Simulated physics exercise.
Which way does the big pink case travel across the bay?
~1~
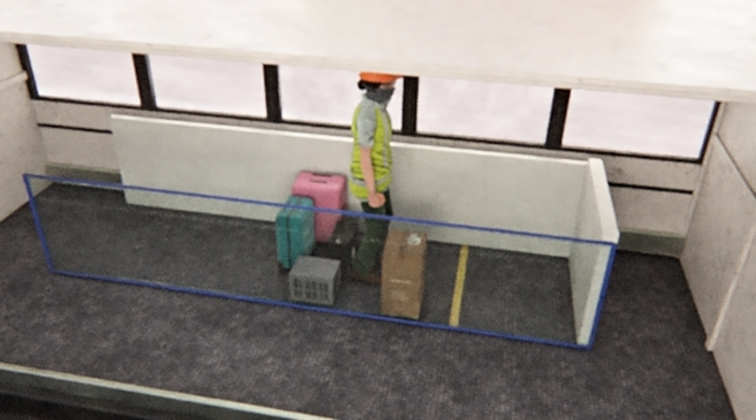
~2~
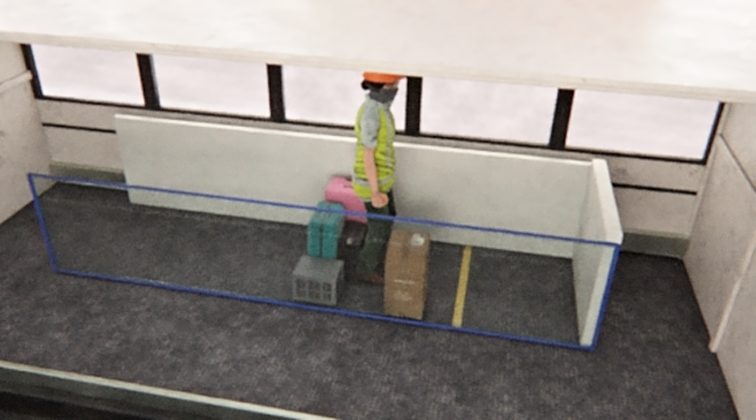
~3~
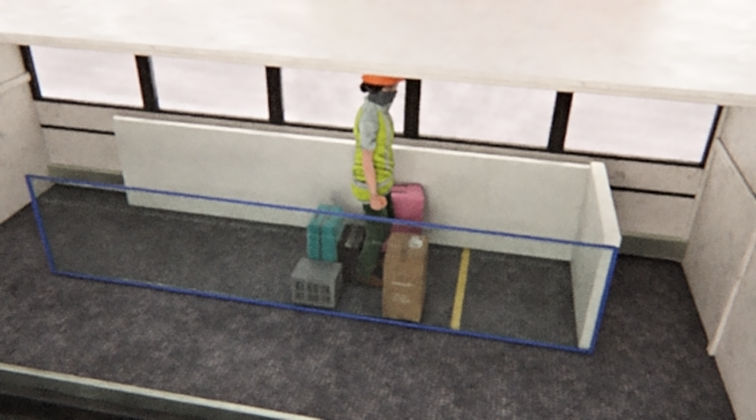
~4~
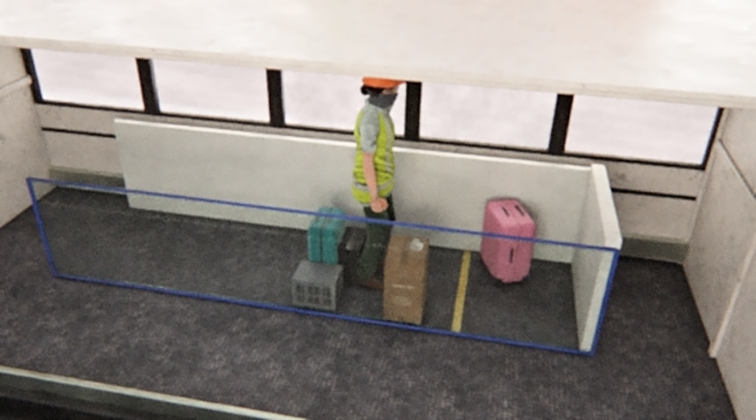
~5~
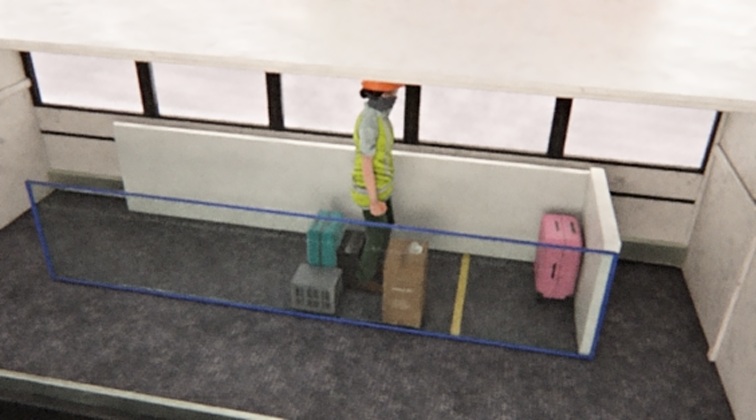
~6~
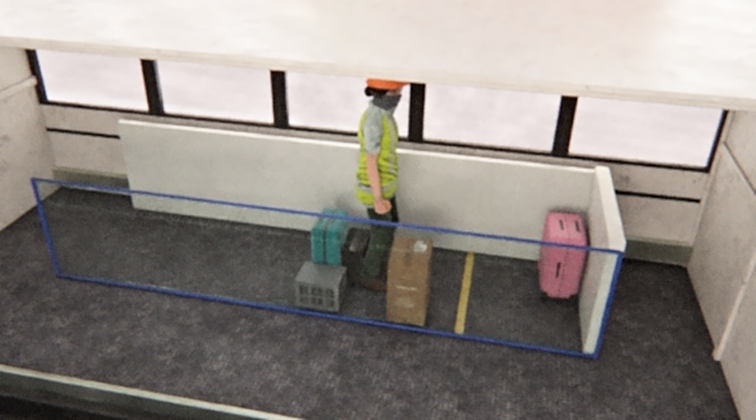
It rolls to the right, passing behind the standing passenger and going over the yellow line toward the panel at the right end.
A big pink wheeled case stands upright beside a smaller teal one, at the left of a passenger in an orange cap and yellow vest, with a grey crate, a dark box and a tall brown bag close by. Both cases roll right, but the teal one goes only a short way and stops behind the crate. The pink case carries on behind the passenger, who stays standing in place. It comes out on the other side and rolls across the yellow line. It ends upright and still near the white panel at the right end, while the other luggage rests short of the line.
